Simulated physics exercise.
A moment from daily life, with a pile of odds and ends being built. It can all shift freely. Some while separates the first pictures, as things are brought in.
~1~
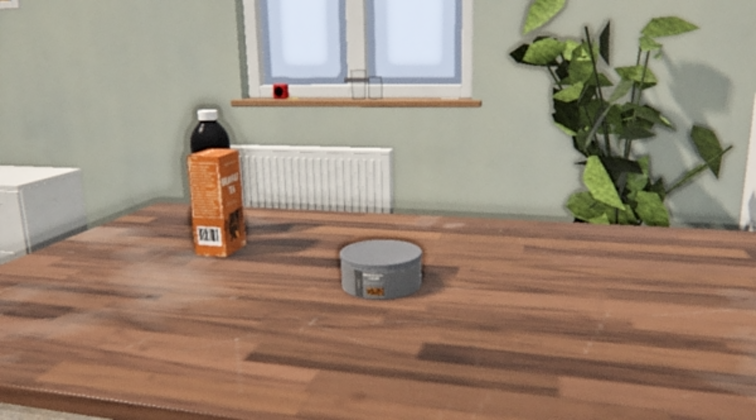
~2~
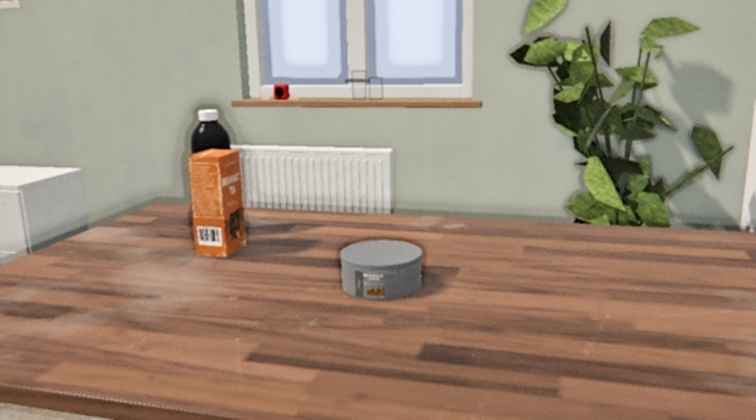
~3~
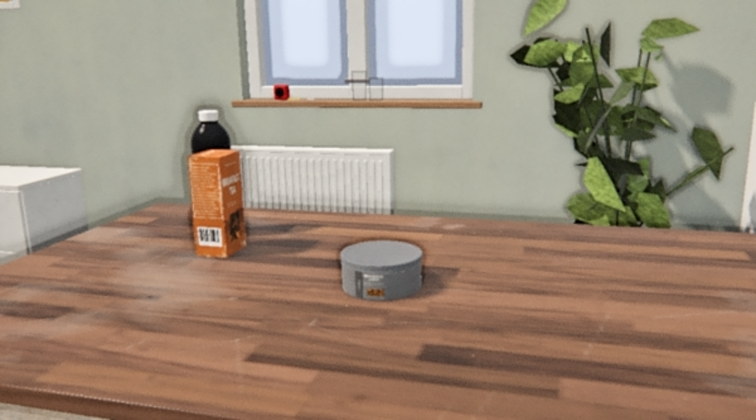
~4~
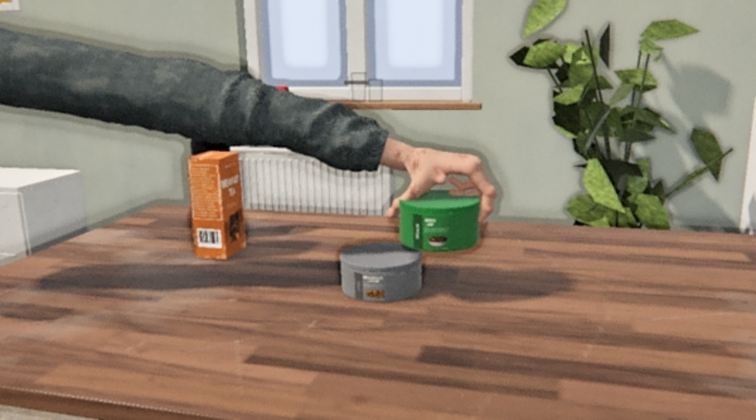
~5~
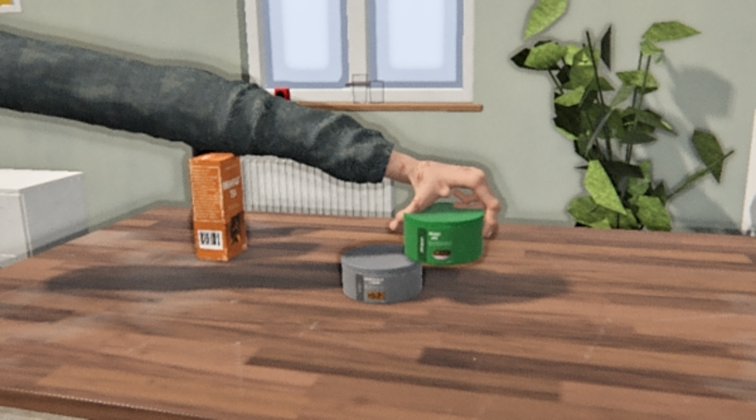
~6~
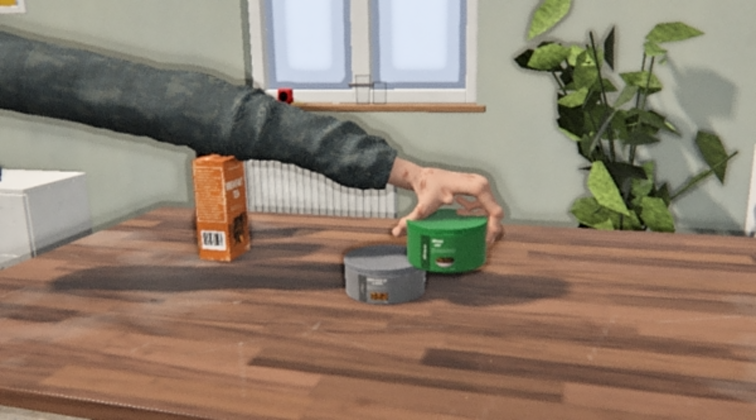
A hand in a dark camouflage sleeve reached in from the left with a green tub and lowered it onto the wooden table, just behind and right of a grey tub, keeping hold of it.
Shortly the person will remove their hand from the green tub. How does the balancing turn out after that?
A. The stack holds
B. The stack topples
Answer: B.
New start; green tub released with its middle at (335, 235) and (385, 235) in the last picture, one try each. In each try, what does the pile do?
First try: The pile topples; second try: It stands firm.
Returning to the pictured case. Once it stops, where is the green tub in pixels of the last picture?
Roughly at pixel (460, 259).
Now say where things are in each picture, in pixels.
In the first picture, the last thing is not in view yet.
In the second picture, the last thing is not in view yet; grey tub (382, 269).
In the third picture, the last thing is not in view yet; orange carton (218, 203).
The fourth picture shows still above its spot; green tub (439, 220).
The fifth picture shows still above its spot; green tub (444, 233); grey tub (382, 273).
The sixth picture shows set down, still held; green tub (447, 239); orange carton (222, 206).
Then, 0.50 s past the last view, green tub rocked 37° from its first pose near (455, 257).
Then, 1.80 s past the last view, green tub rocked 35° from its first pose near (458, 258).
Finally, left askew, green tub; the other 3 still in place. Final places as the last picture's camera would see them, green tub near (460, 259). The pile comes apart.
